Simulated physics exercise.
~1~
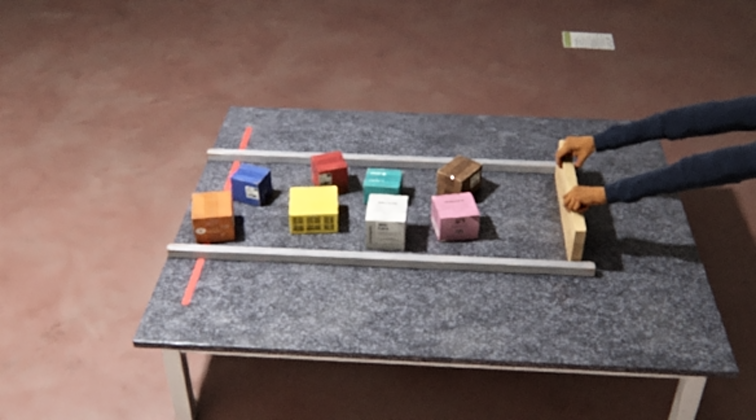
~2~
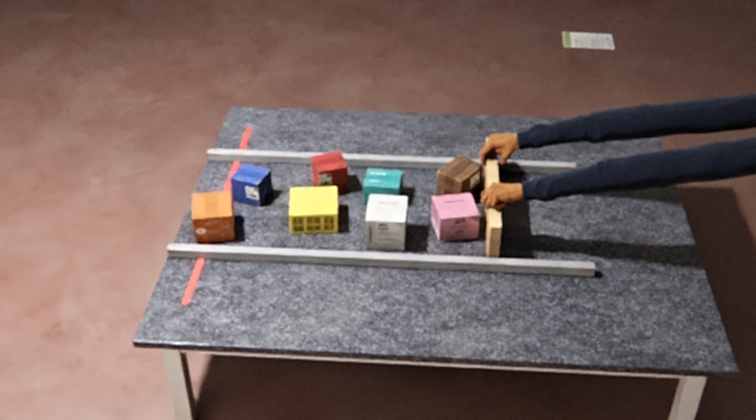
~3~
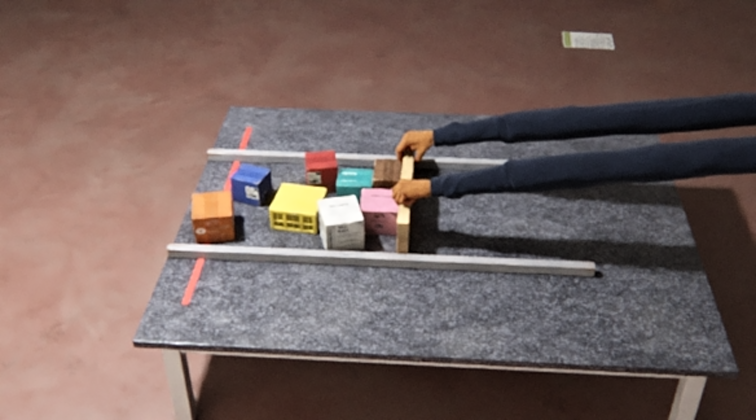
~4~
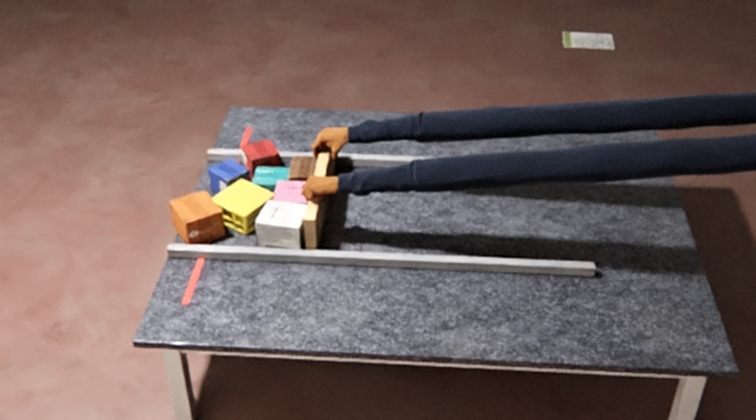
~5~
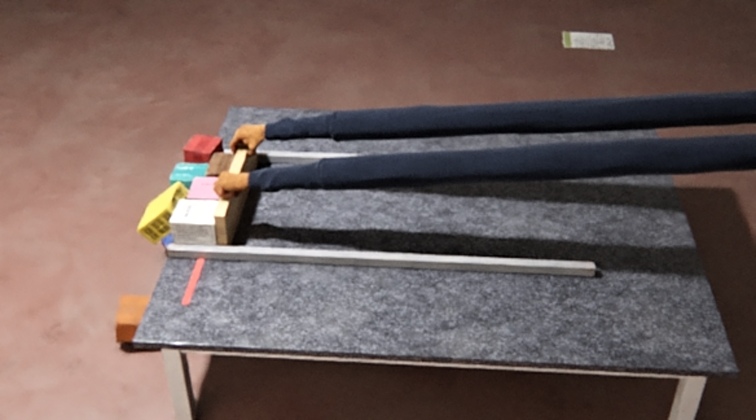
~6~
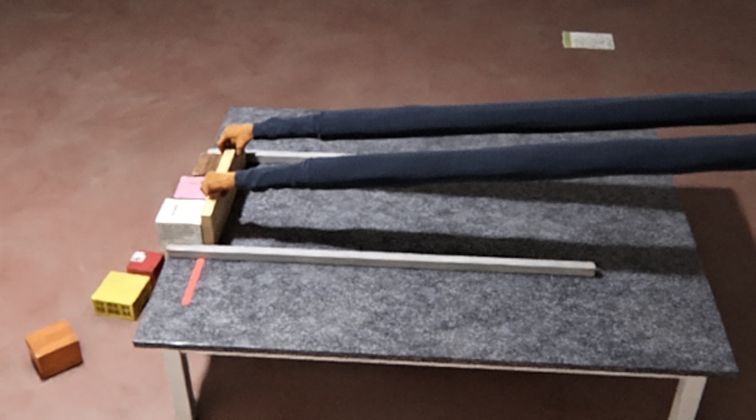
A wooden plank, held upright by two gloved hands, slides left across a speckled grey table between two metal rails, toward a scatter of coloured boxes. It reaches the brown and pink boxes first, then pushes them into the white and turquoise ones. The yellow crate, red box, blue box and orange box are swept along in turn, bunching up near the red tape. The orange box drops off the left edge while the yellow crate tips over it. Finally the red, yellow, blue and turquoise ones have gone over too, leaving the white, pink and brown boxes against the plank.
